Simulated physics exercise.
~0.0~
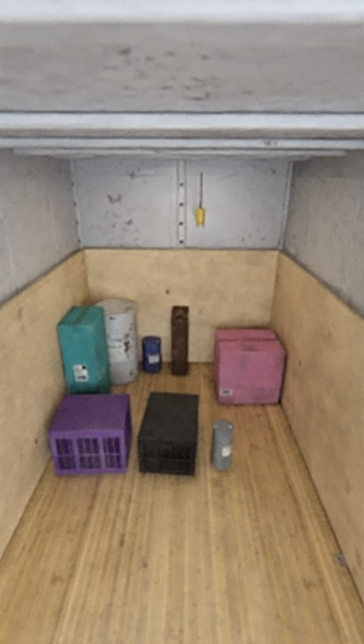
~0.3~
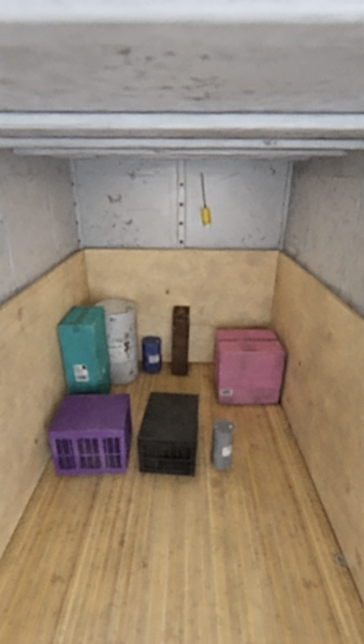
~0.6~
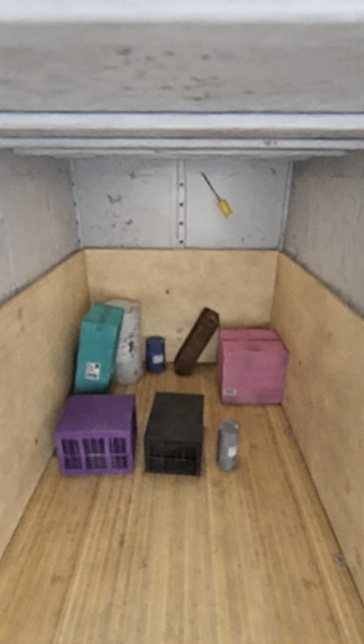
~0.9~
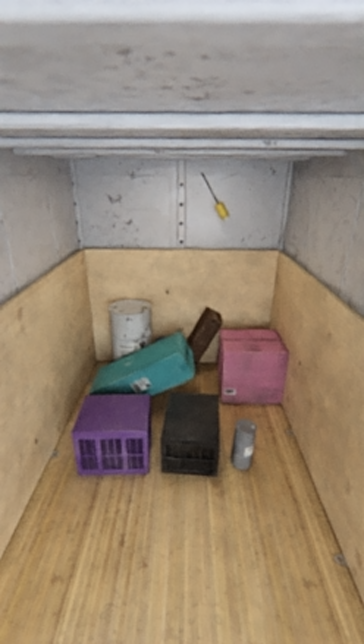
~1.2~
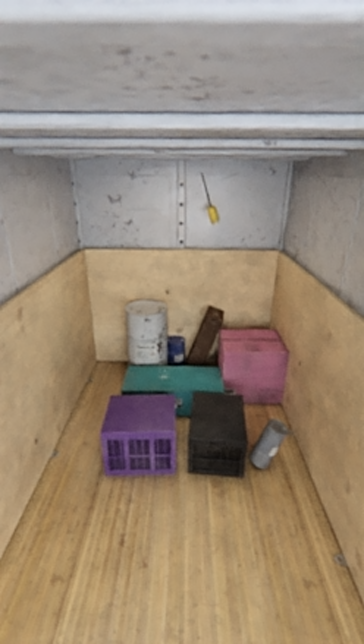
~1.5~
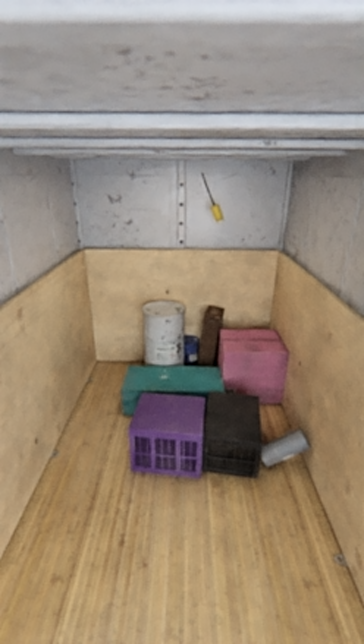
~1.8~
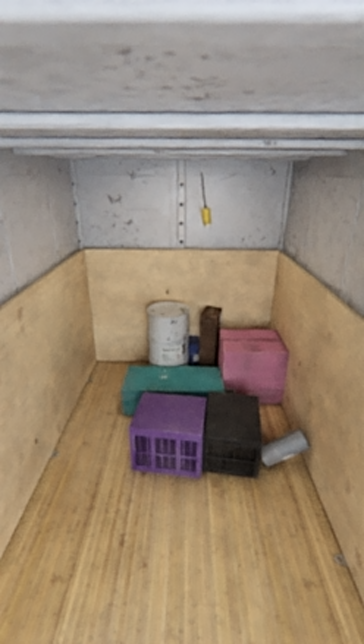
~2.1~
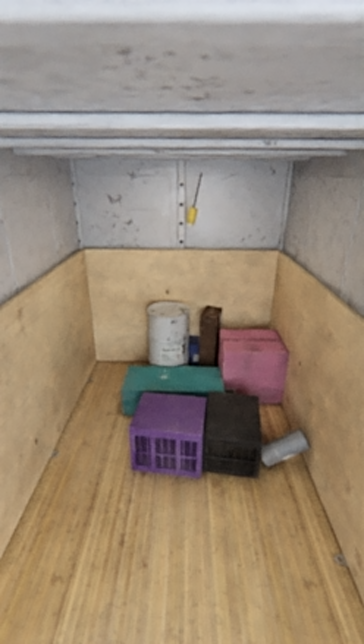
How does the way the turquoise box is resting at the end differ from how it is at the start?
At the start the turquoise box stands upright near the left wall, but by the end it lies on its side behind the purple crate.
